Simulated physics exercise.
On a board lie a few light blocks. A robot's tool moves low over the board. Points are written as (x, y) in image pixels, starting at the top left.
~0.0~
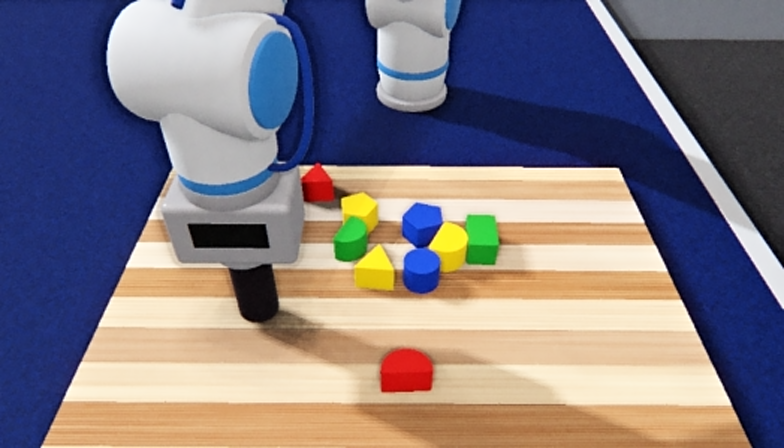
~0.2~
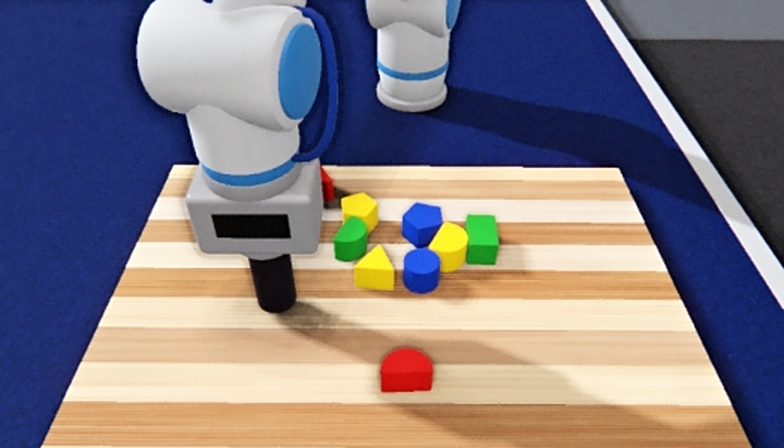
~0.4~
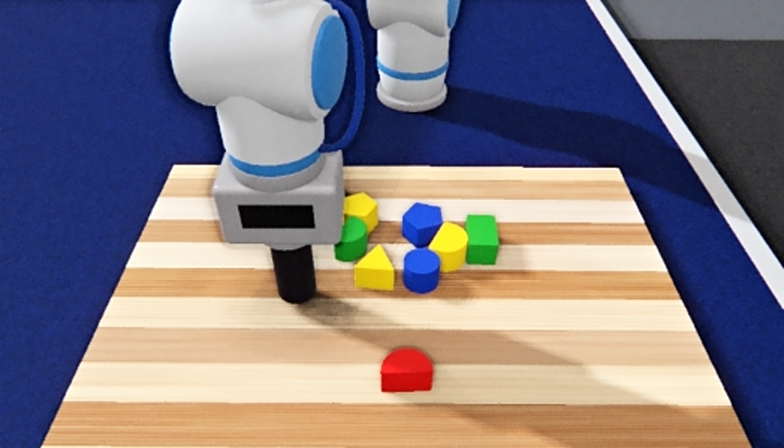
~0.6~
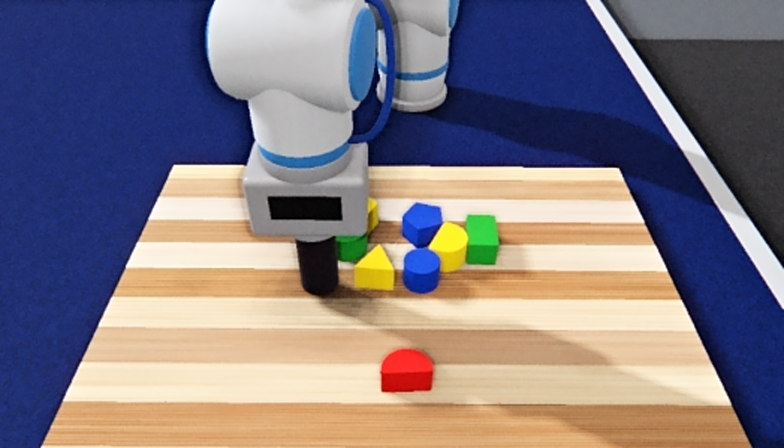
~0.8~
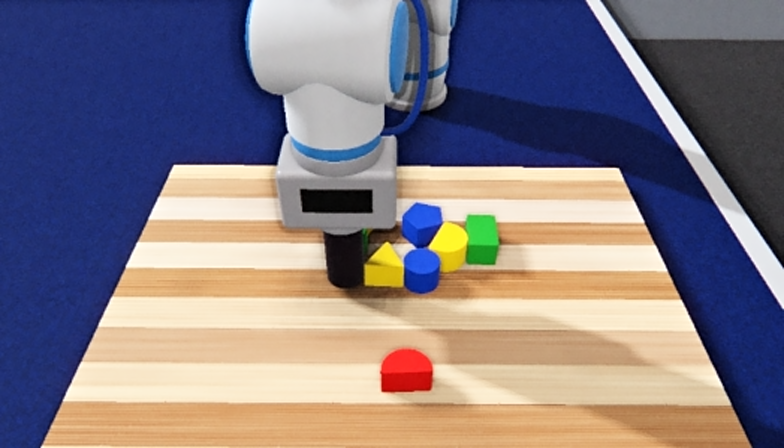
On a striped wooden board, a robot arm moving its black tool rightward and nudging a yellow triangular block slightly right.
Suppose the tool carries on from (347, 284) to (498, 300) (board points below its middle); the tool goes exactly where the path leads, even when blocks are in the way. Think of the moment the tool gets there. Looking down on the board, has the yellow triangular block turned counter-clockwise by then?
Answer: Yes.
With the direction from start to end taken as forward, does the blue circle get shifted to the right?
My answer is no.
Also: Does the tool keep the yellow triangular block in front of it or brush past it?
The tool should keep driving it forward.
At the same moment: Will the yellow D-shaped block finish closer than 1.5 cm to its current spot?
I believe so.
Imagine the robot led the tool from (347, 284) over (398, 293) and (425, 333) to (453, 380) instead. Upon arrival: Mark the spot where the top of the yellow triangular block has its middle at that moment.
Top centre: (443, 275).
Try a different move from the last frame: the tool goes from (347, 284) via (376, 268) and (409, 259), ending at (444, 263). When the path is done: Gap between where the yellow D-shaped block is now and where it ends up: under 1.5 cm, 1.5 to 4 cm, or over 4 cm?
It moves between 1.5 and 4 cm.
The first path, step by step. One third of the way, tool at (397, 280); yellow triangular block at (439, 266), turned 15° clockwise; blue circle at (470, 263).
Two thirds of the way, tool at (449, 286); yellow triangular block at (487, 266); blue circle at (512, 255).
At the end, tool at (500, 291); yellow triangular block at (525, 267), turned 65° anticlockwise; blue circle at (525, 245); yellow D-shaped block in place.
